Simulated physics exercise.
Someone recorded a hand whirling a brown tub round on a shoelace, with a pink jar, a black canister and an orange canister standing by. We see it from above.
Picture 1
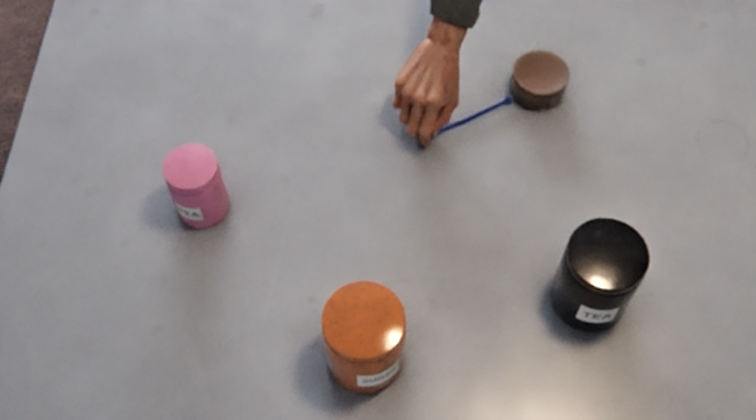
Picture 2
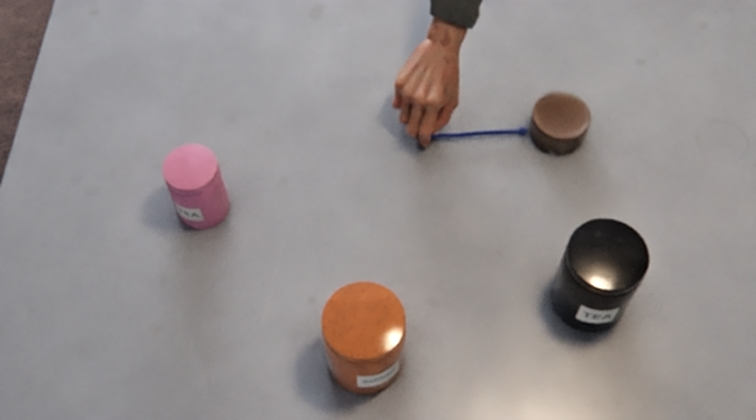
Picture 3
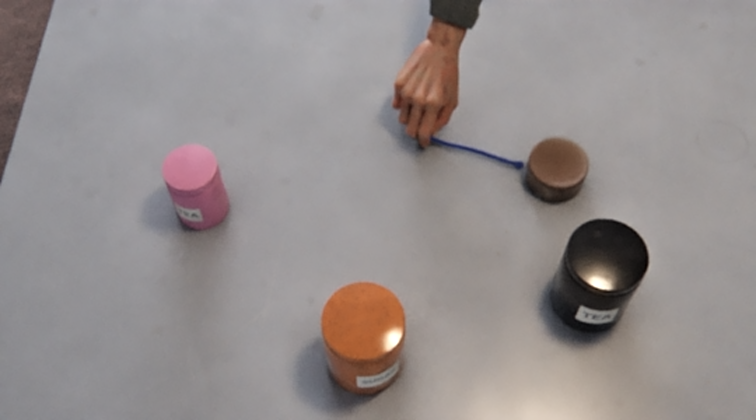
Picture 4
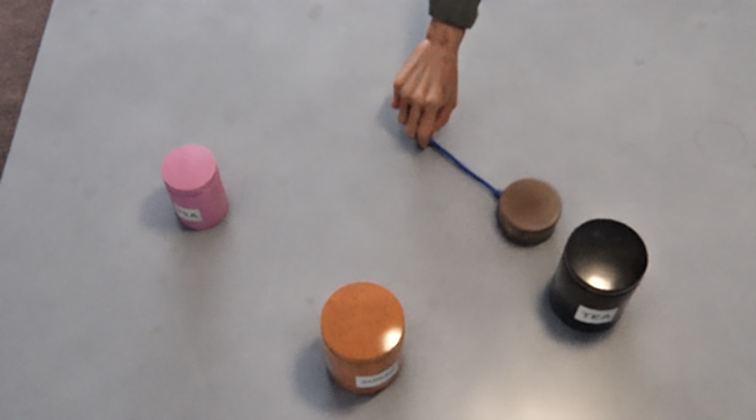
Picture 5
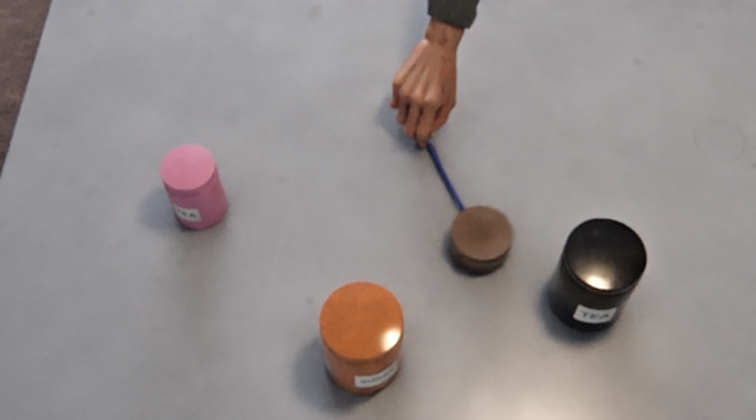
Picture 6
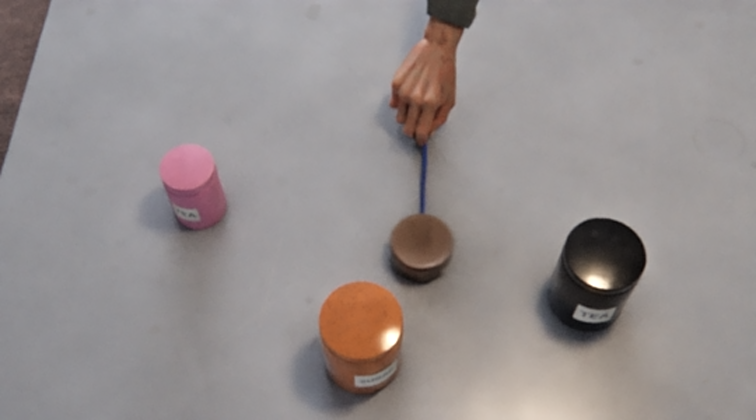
A brown tub swings clockwise on a blue cord held by a hand, passing a black canister.
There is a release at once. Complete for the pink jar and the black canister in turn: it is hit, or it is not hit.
Pink jar: It is hit. Black canister: It is not hit.
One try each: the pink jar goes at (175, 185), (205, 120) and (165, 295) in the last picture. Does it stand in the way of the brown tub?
So, first go it gets reached, second go it goes free, third go it goes free.
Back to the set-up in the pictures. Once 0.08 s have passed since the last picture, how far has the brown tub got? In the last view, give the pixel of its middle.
Around (310, 229).
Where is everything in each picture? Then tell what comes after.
The first frame shows brown tub (541, 72); pink jar (190, 166); black canister (609, 253); orange canister (363, 319).
The second frame shows brown tub (562, 115).
The third frame shows brown tub (559, 162).
The fourth frame shows brown tub (531, 204).
The fifth frame shows brown tub (482, 232).
The sixth frame shows brown tub (422, 240); pink jar (187, 166); black canister (606, 253); orange canister (361, 319); going round clockwise.
Then, 0.08 s later than the last view, tub near (310, 229).
Then, 0.20 s later than the last view, tub near (245, 219); pink jar pushed aside.
Finally, tub near (245, 219); pink jar pushed aside. The pink jar takes the knock and the black canister stays untouched.
